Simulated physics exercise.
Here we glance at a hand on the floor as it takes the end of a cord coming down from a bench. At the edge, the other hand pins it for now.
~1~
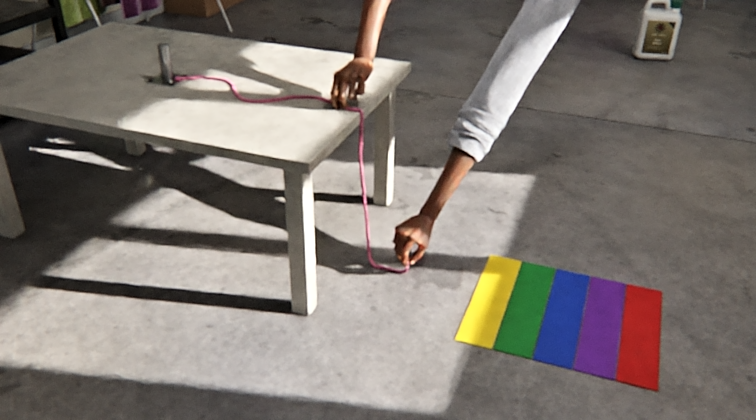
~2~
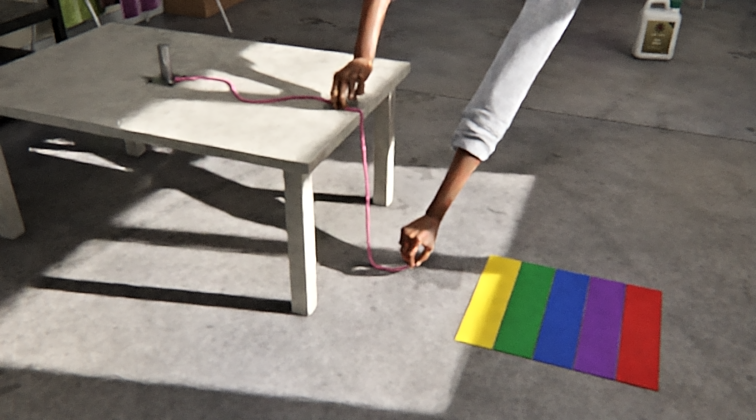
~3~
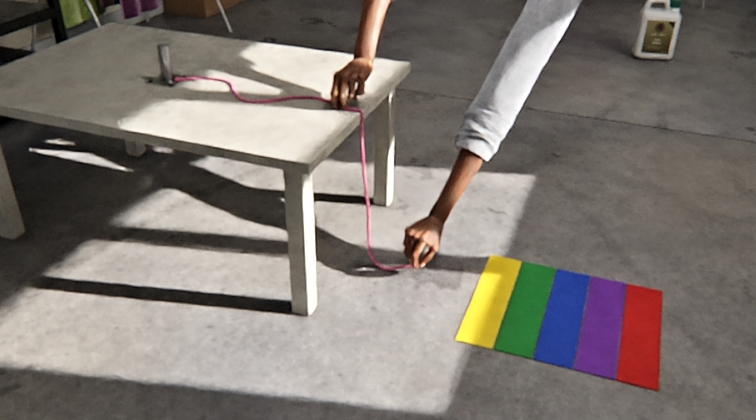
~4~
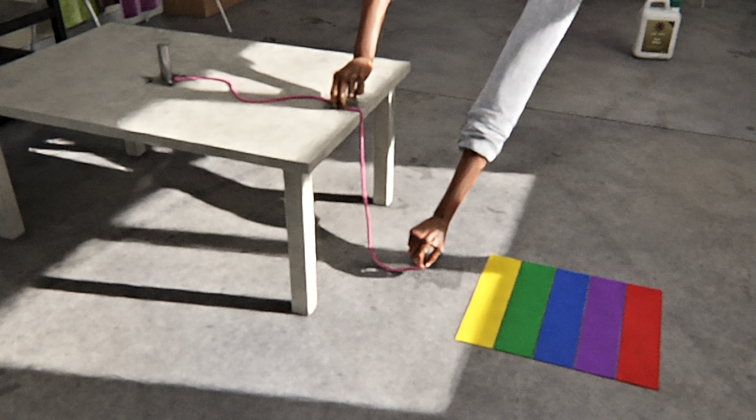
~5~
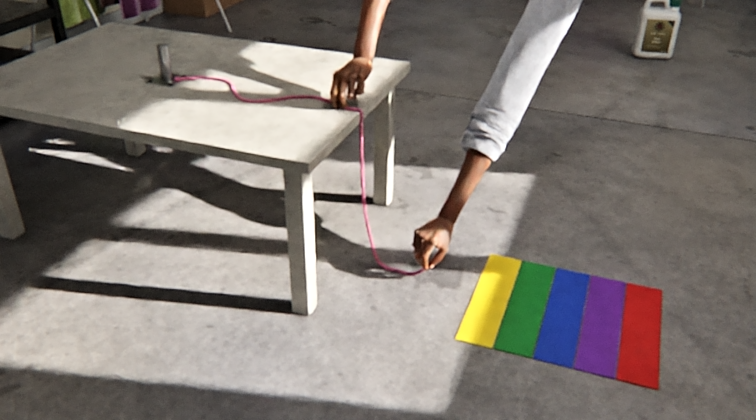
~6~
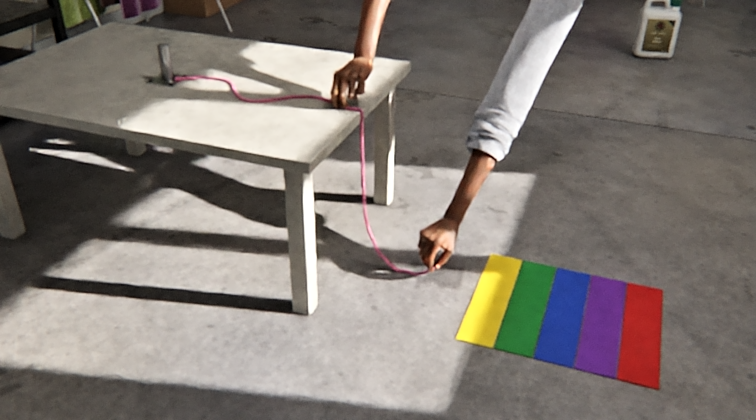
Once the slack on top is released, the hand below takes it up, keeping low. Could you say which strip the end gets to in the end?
It gets to the blue strip.
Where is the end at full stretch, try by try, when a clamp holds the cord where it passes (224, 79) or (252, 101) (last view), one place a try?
I'd say about (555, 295) for the first and about (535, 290) for the second.
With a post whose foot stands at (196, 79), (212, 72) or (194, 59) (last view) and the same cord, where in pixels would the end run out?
The places are (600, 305), (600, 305) and (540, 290).
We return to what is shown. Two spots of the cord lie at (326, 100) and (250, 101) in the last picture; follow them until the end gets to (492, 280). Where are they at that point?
At (353, 110), then (280, 97).
A little later, end near (492, 280); over yellow.
Next, end near (540, 291); over green.
When it is tight, end near (569, 298); over blue. It gets as far as the blue strip.
